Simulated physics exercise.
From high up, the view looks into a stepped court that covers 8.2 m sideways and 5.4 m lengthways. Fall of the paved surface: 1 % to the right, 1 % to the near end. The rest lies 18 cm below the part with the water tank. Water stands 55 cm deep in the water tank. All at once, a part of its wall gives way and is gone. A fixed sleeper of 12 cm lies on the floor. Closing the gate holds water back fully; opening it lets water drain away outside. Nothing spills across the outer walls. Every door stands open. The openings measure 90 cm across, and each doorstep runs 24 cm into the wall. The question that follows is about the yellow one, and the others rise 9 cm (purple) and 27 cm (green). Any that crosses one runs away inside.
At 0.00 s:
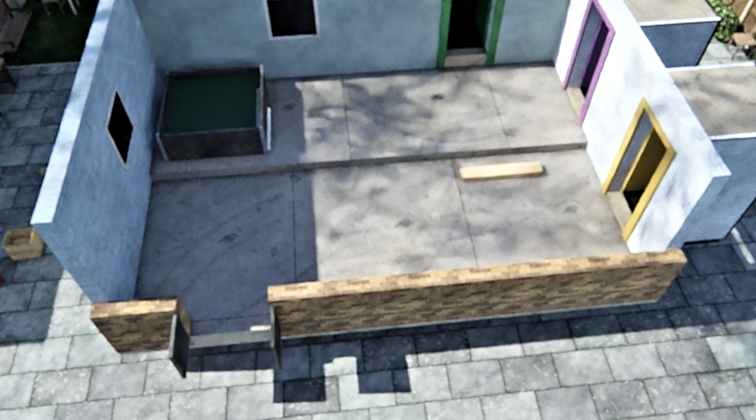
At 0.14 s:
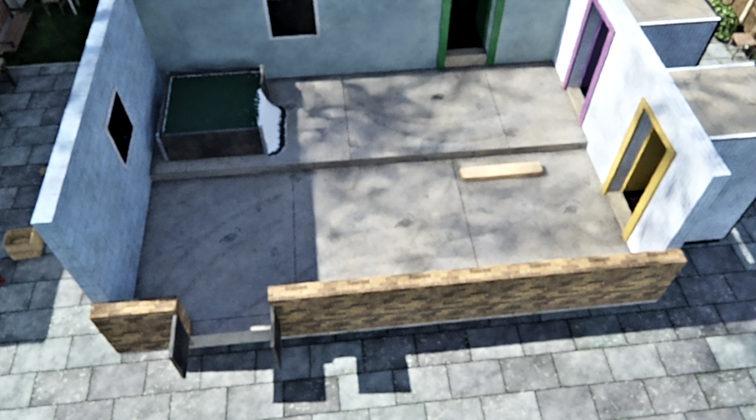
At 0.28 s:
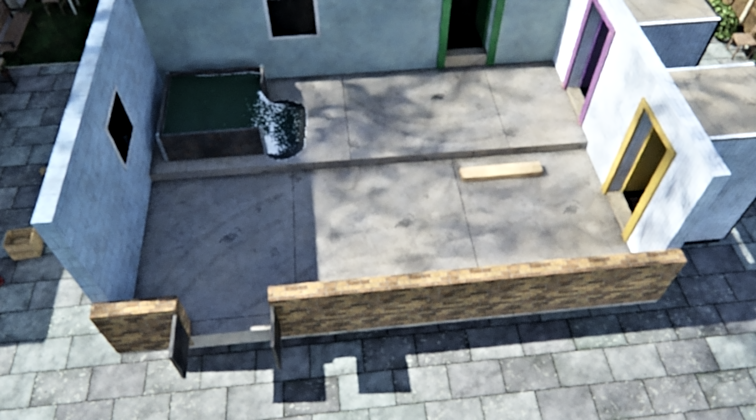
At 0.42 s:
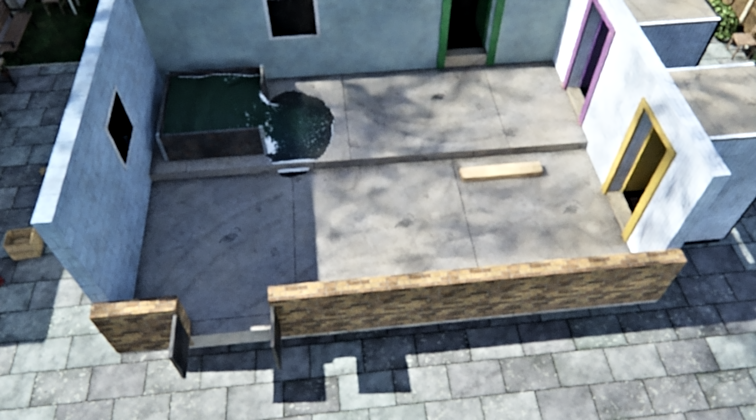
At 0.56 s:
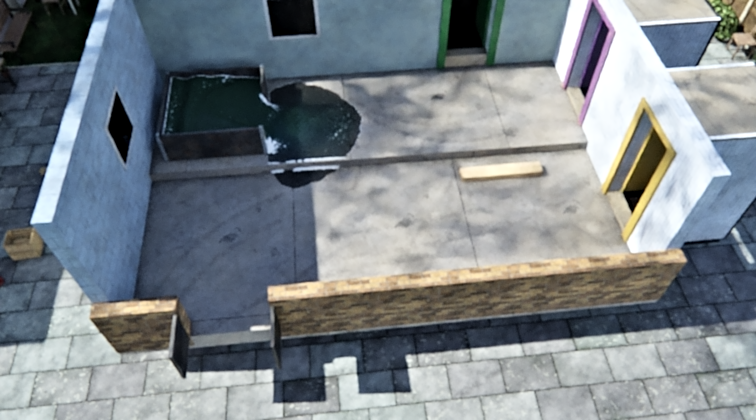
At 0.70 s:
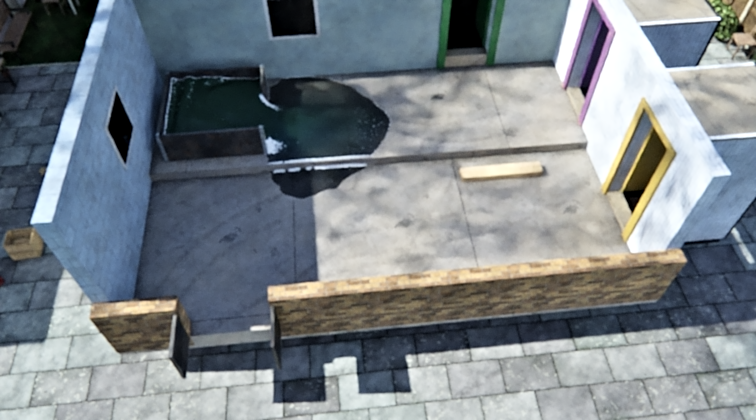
A walled courtyard with a raised back part held a dark green tank whose right side gave way, and water poured out, spreading rightward across the paving and over the step's edge.
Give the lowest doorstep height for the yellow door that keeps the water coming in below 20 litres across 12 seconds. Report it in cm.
I would say about 9 cm.
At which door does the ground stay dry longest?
That would be the yellow one.
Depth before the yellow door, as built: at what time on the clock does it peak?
The depth peaks at about 6.5 seconds.
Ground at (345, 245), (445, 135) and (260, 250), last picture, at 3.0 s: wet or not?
Taking the spots one by one: Swamped, swamped, untouched.
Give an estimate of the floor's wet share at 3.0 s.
Some 60 per cent is wet.
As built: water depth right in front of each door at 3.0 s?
In cm: Purple 14, green 6, yellow 1.
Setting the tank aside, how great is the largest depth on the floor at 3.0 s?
Roughly 24 cm.
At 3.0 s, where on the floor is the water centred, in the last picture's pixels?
The centre of all the water is around (368, 138).
After 1.4 s water covers 25 % of the floor, deepest (30 cm) near (270, 140); it has not reached the yellow door.
After 3.0 s water covers 60 % of the floor, deepest (24 cm) near (583, 152); it has not reached the yellow door.
After 12.0 s water covers 65 % of the floor, deepest (12 cm) near (639, 281); 9 cm at the yellow door, 13 litres in over its 10 cm doorstep.
At the yellow door as built, the water arrived by 3.2 s and peaked near 12 cm at 6.6 s.
Run again over the same 12 s with other heights there, 32 litres in over 8 cm, 8 litres over 11 cm. The limit of 20 litres is kept from about 9 cm up.
